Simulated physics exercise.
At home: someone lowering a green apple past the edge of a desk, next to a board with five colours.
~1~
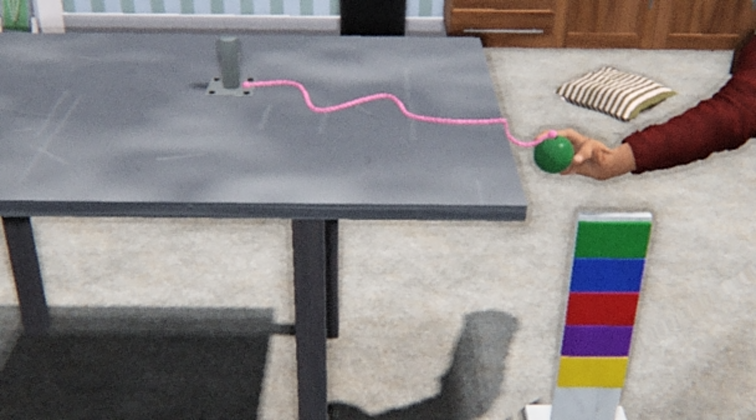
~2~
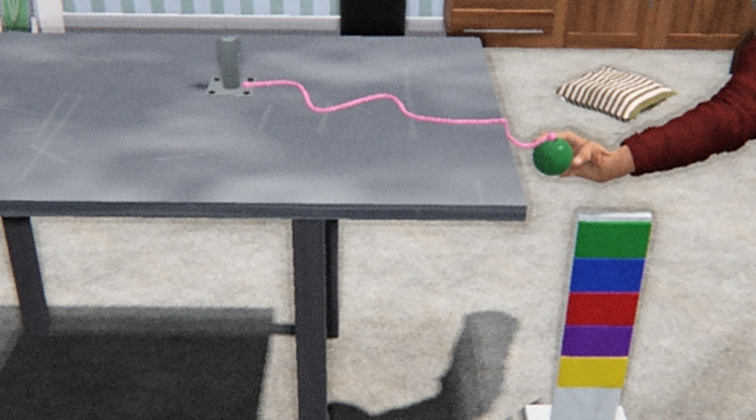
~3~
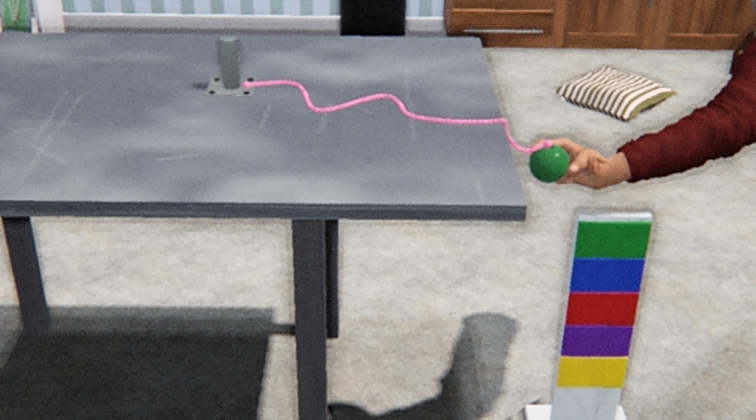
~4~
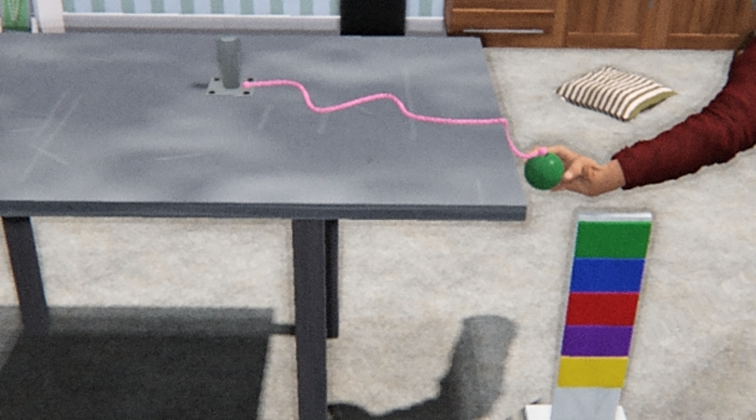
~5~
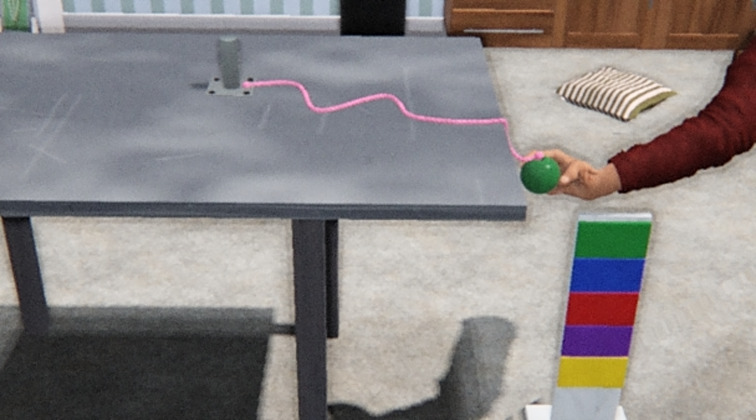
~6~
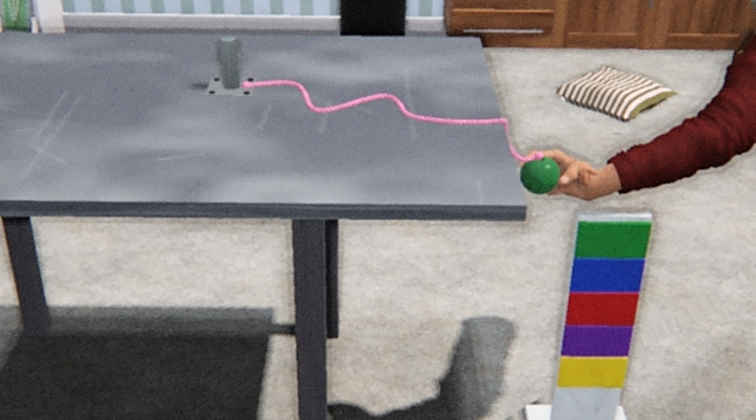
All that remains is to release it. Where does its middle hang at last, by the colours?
Its centre hangs level with the blue band.
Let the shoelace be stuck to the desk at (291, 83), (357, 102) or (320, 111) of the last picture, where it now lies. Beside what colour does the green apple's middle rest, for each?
One after the other, blue; green; green.
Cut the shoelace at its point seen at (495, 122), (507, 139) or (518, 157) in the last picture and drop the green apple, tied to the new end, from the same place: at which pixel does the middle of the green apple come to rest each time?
Try by try, around (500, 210), (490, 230) and (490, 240).
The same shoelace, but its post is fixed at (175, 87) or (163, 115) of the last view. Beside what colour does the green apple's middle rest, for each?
In that order: Green; green.
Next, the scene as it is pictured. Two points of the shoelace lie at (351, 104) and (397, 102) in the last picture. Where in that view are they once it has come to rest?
About (402, 102), and the other about (462, 107).
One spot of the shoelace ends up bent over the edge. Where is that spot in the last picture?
The one at (413, 117).
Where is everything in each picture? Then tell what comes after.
In the first frame, green apple (554, 154); green (613, 242); blue (608, 276); red (602, 310); purple (597, 343); yellow (592, 374).
In the second frame, green apple (553, 157); shoelace through (281, 83) (310, 105) (367, 99) (413, 116) (488, 122).
In the third frame, green apple (549, 164).
In the fourth frame, green apple (544, 171); shoelace through (281, 83) (310, 105) (367, 99) (413, 116) (488, 122).
In the fifth frame, green apple (540, 175).
In the sixth frame, green apple (540, 175); shoelace through (281, 83) (310, 105) (367, 99) (413, 116) (488, 122).
A little later, apple near (488, 254); level with blue.
Next, apple near (489, 263); level with blue.
When it is over, apple near (493, 265); level with blue. Its middle rests at the blue band.
